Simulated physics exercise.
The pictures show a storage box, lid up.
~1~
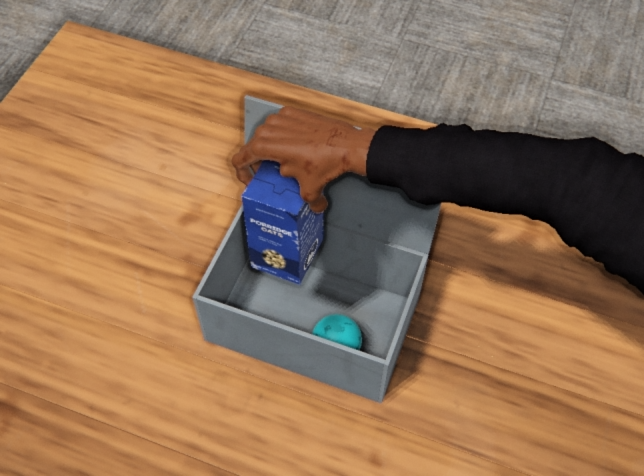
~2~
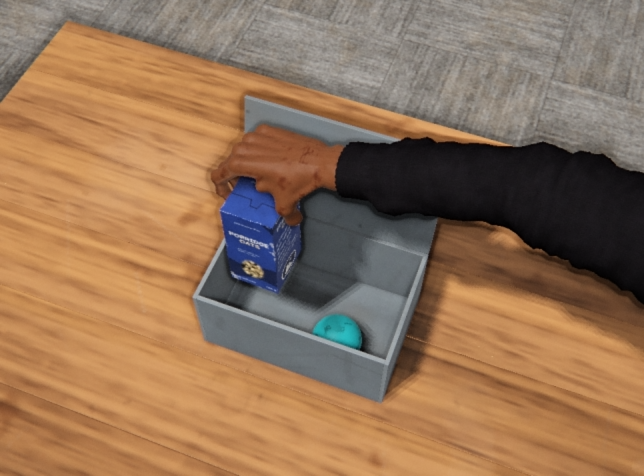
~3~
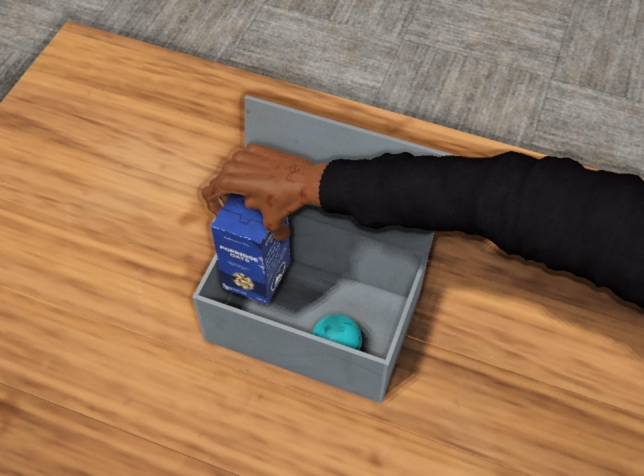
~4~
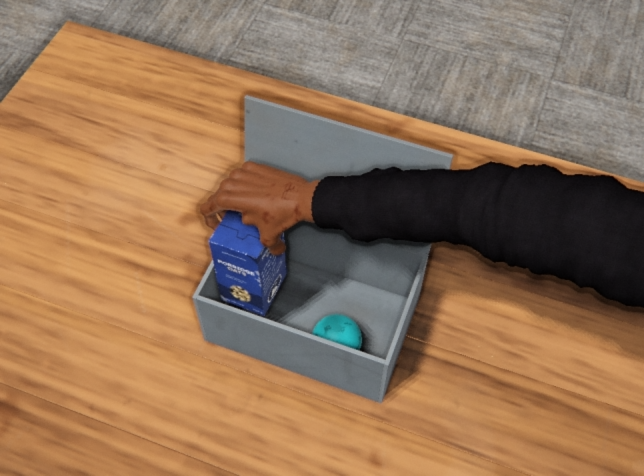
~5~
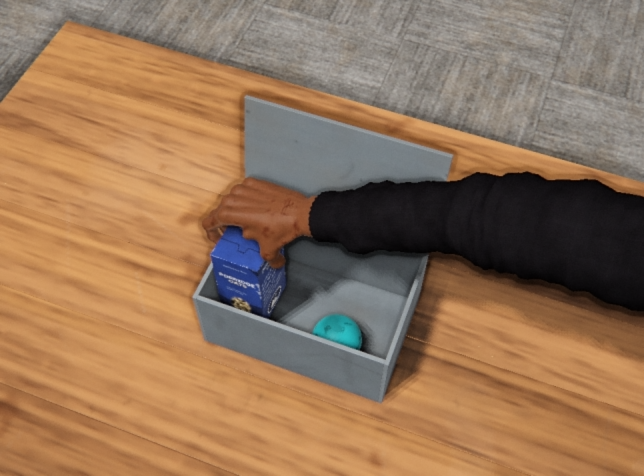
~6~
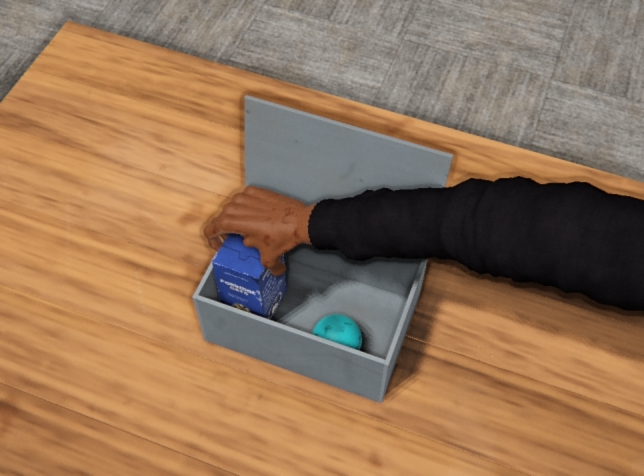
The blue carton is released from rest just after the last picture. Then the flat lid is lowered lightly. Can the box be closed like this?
The lid will not close.
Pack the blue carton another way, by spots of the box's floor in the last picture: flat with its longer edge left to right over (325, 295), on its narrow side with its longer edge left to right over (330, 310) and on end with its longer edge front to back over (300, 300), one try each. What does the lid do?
First, it sits on the rim; second, it sits on the rim; third, it will not close.
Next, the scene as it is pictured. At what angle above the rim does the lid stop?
About 30°.
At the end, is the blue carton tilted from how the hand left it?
The blue carton stays as placed.
Then, 1.00 s on from there, lid starting down.
Then, 1.40 s on from there, lid 72° above the rim.
Then, 1.70 s on from there, lid 53° above the rim.
Then, 1.90 s on from there, lid 39° above the rim.
In the end, lid 30° above the rim; both unmoved. At the end, from the last picture's camera, blue carton near (252, 278).
